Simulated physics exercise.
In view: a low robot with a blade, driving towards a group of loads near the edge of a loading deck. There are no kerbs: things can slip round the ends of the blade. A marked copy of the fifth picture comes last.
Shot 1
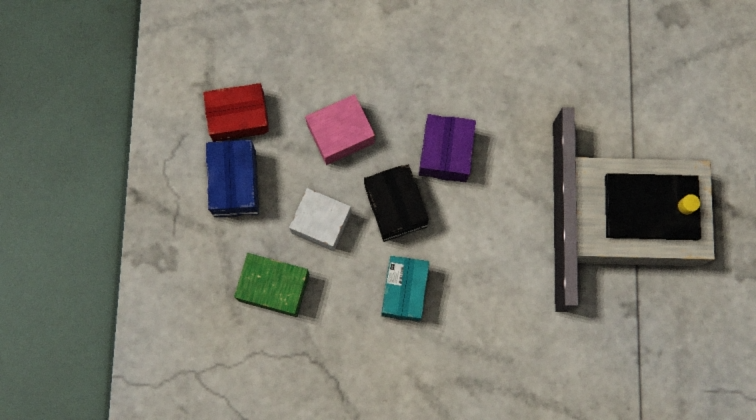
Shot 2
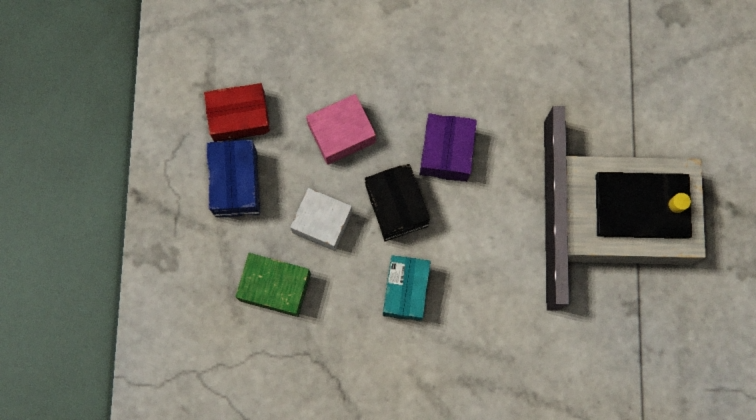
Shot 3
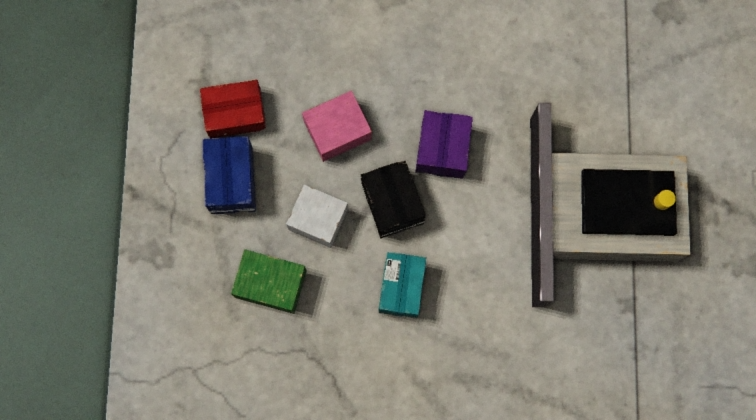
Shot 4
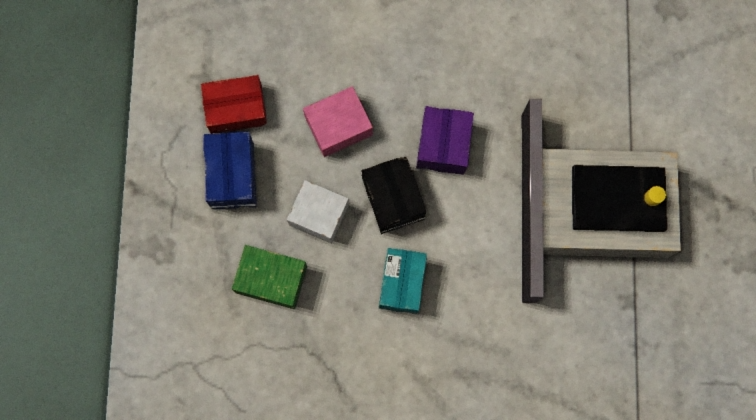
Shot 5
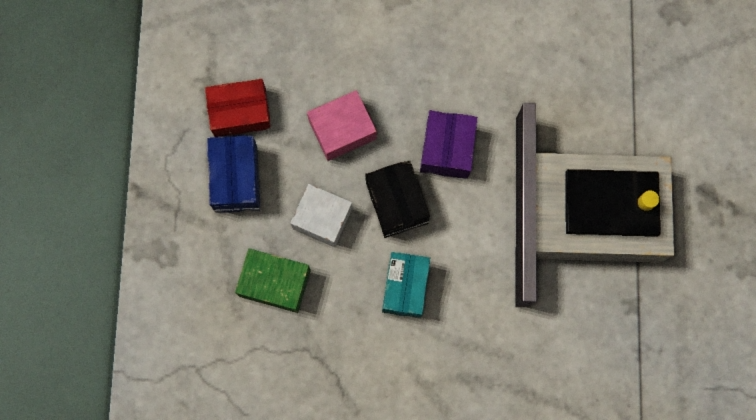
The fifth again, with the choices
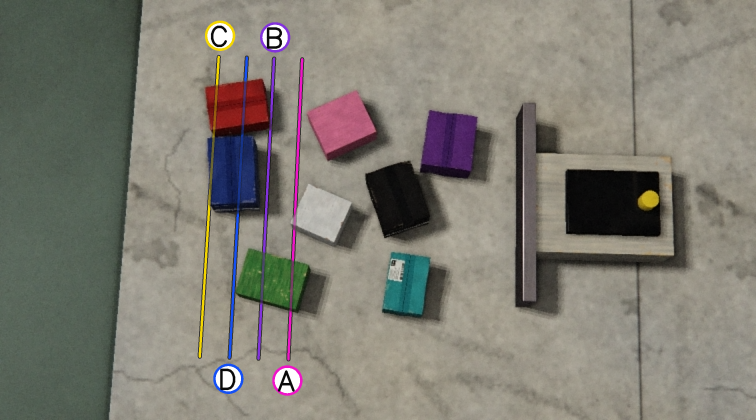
The clip opens on eight coloured boxes scattered across a pale, marbled surface, with a low robot carrying a wide blade to their right. The robot creeps a short way left towards them, narrowing the gap, while the boxes keep their arrangement and nothing is touched.
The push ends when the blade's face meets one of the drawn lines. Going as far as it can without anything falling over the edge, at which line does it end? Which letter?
B.
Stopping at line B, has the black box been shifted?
By then, yes.
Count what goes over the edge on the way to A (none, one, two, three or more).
The count is none.
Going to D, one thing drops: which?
It is the red parcel.
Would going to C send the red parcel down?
Yes.
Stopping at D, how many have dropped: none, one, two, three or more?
By then, one.
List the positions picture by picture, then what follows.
In the first picture, robot (646, 206); pink crate (340, 130); black box (396, 203).
In the second picture, robot (637, 205); blue box (233, 179).
In the third picture, robot (622, 202); white crate (318, 217).
In the fourth picture, robot (612, 198); purple parcel (445, 140).
In the fifth picture, robot (605, 202); pink crate (342, 126); black box (397, 199); blue box (234, 175).
On the marked copy, A at (295, 205); B at (267, 204); C at (210, 202); D at (238, 203).
Taking B. A third of the way, robot (510, 199); purple parcel (403, 143); black box (384, 203).
Two thirds of the way, robot (416, 197); red parcel (207, 105); pink crate (262, 118).
When it is over, robot (343, 194); red parcel (139, 96); blue box (181, 170); nothing has fallen.
As for the rest, A is safe but short; C drops the blue box and red parcel; D drops the red parcel.
